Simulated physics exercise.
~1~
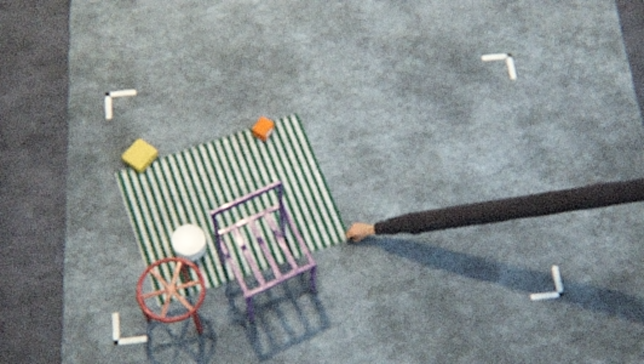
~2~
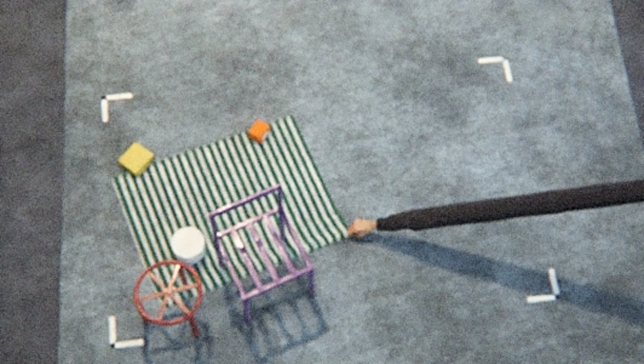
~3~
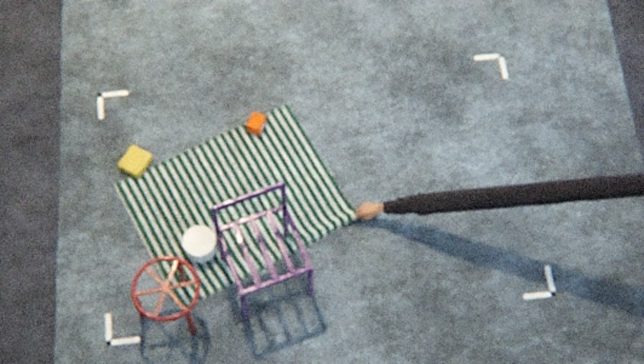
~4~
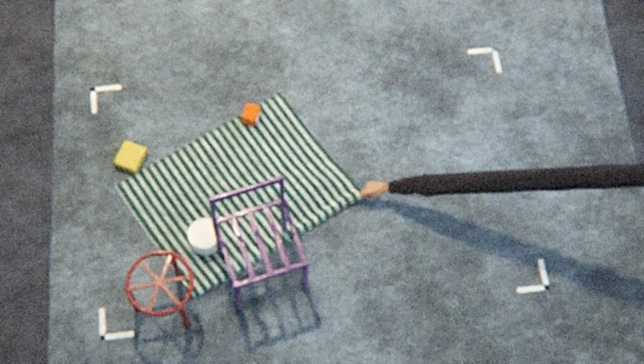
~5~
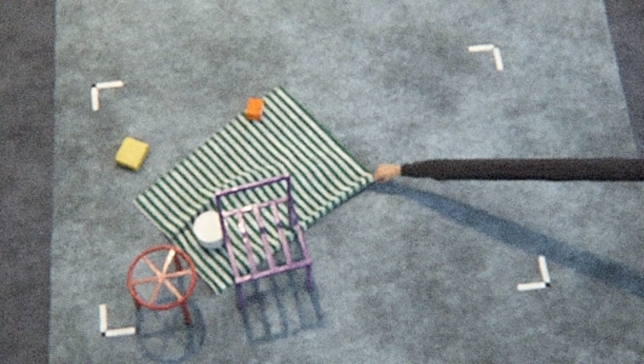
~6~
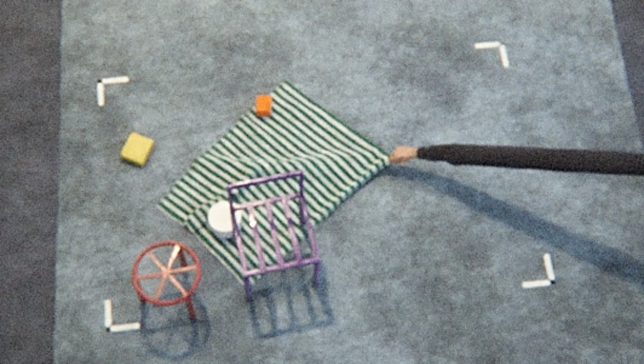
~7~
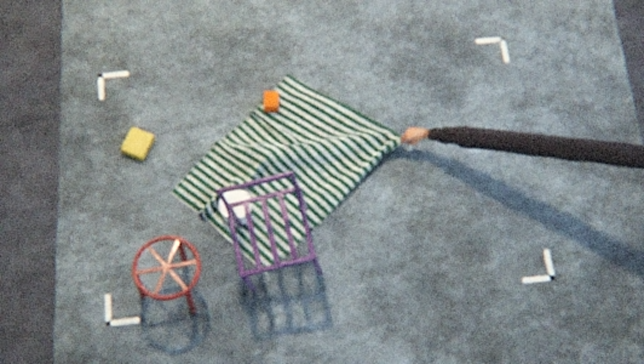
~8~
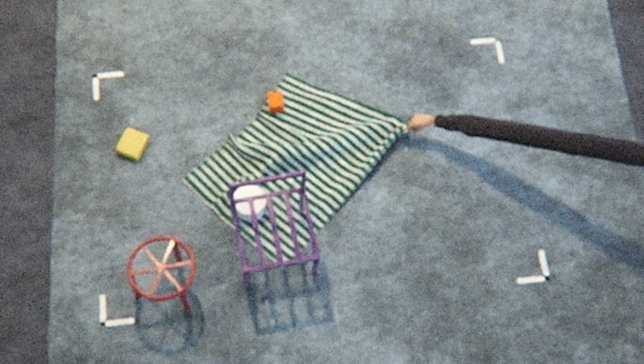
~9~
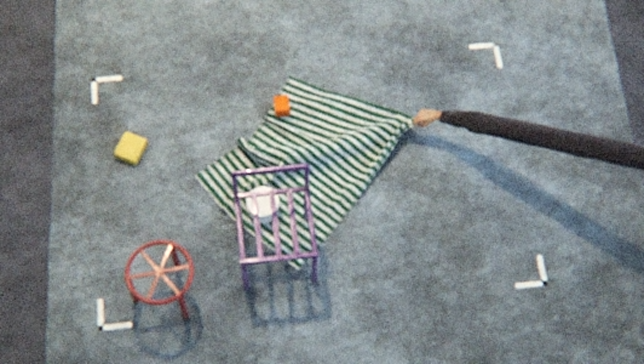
The video shows a dark-sleeved arm pulling a striped green mat right and upward across a gray floor, carrying a white bucket and orange block along as the fabric wrinkles, ending with the bucket behind the purple chair's bars and the yellow block and red stool left off the mat.
